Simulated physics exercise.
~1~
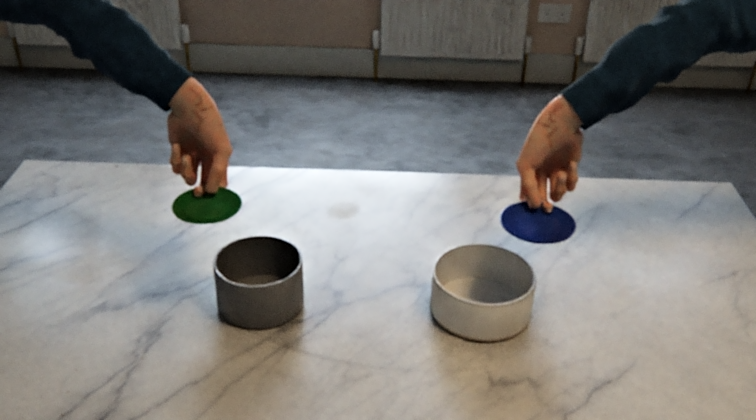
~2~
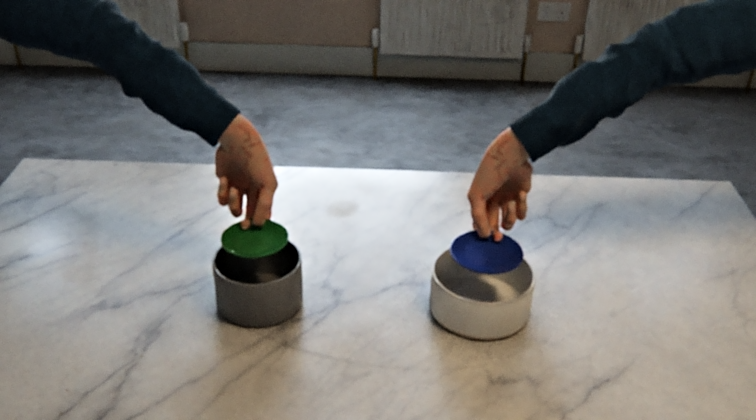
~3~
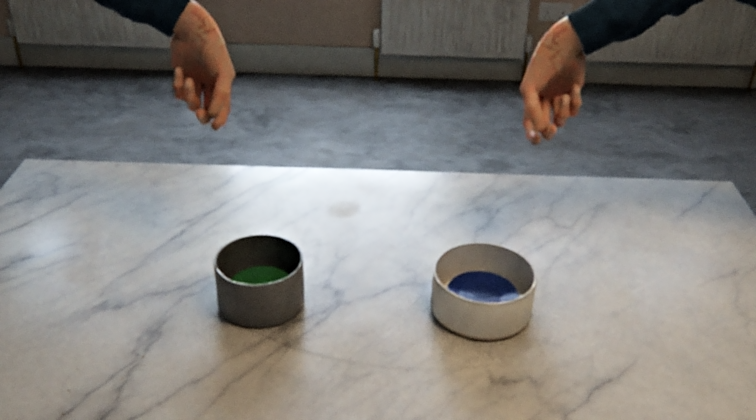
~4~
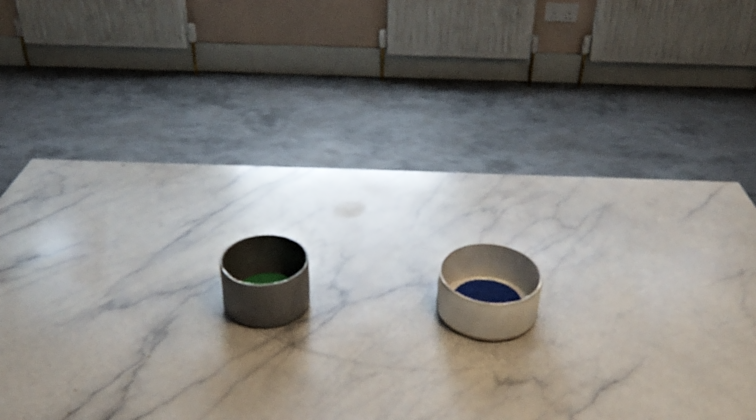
The footage shows two hands lowering a green disc over a dark container on the left and a blue disc over a pale container on the right, then letting go and withdrawing as both discs drop past the rims and end up inside.
